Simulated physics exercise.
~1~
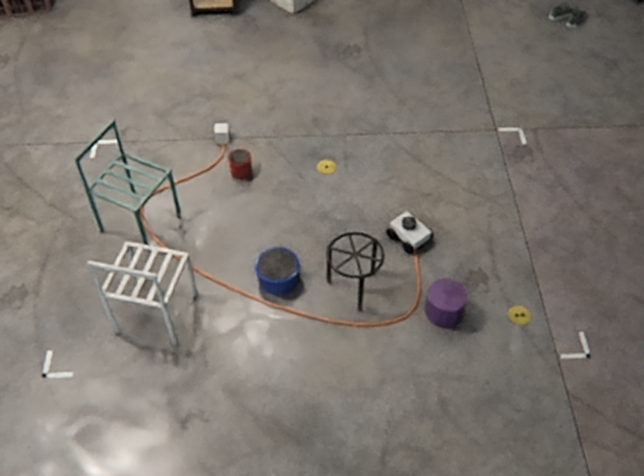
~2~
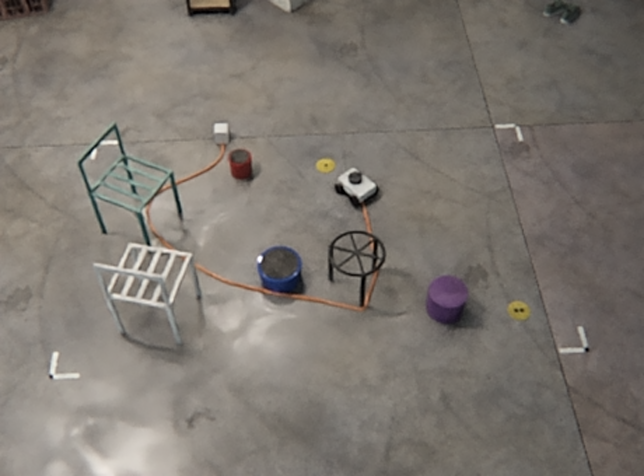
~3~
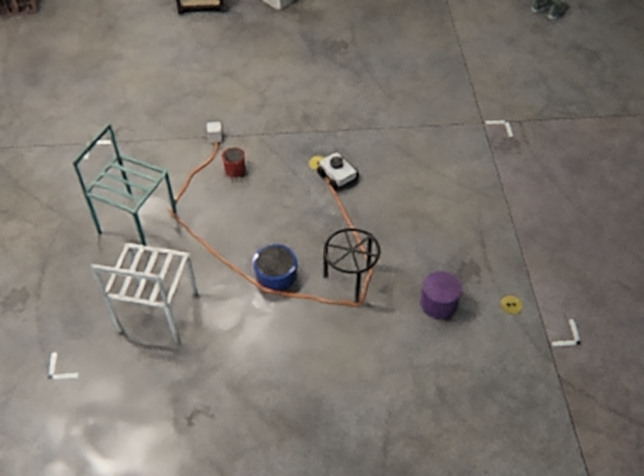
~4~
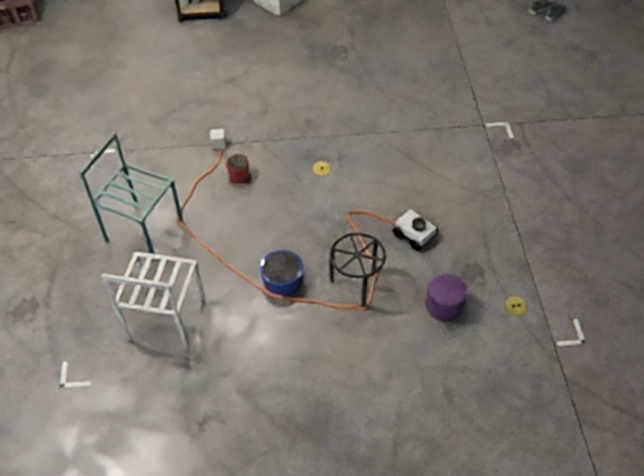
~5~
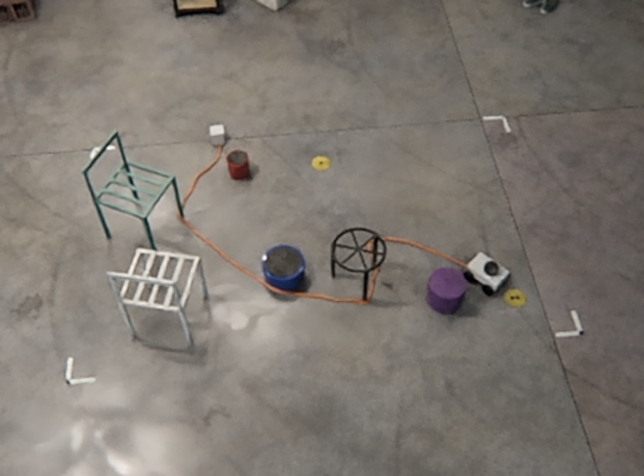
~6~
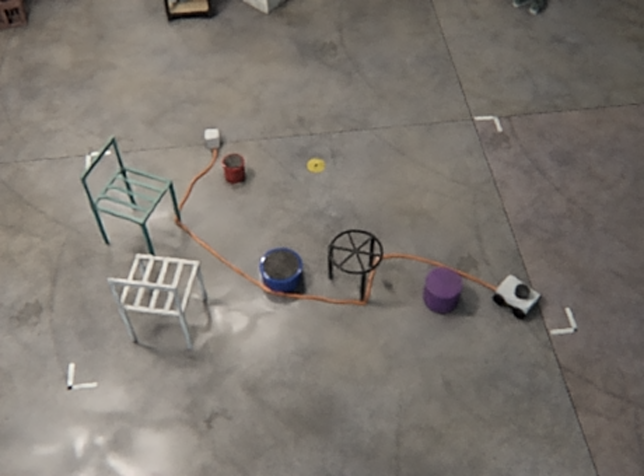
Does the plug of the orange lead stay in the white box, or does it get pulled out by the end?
The plug stays in the white box. The orange lead still reaches it when the cart is at the lower yellow mark.
A teal chair and a white chair stand at the left of a grey concrete floor, seen from high above, with a red pot, blue pot, black stool and purple tub to their right. An orange lead runs from a small white box near the red pot, past the furniture to a low white cart. The cart rolls up and left to the upper yellow mark, drawing the lead against the teal chair and the stool. It then heads down and right, passing above the purple tub. It ends over the lower yellow mark, the lead still joined to the box.
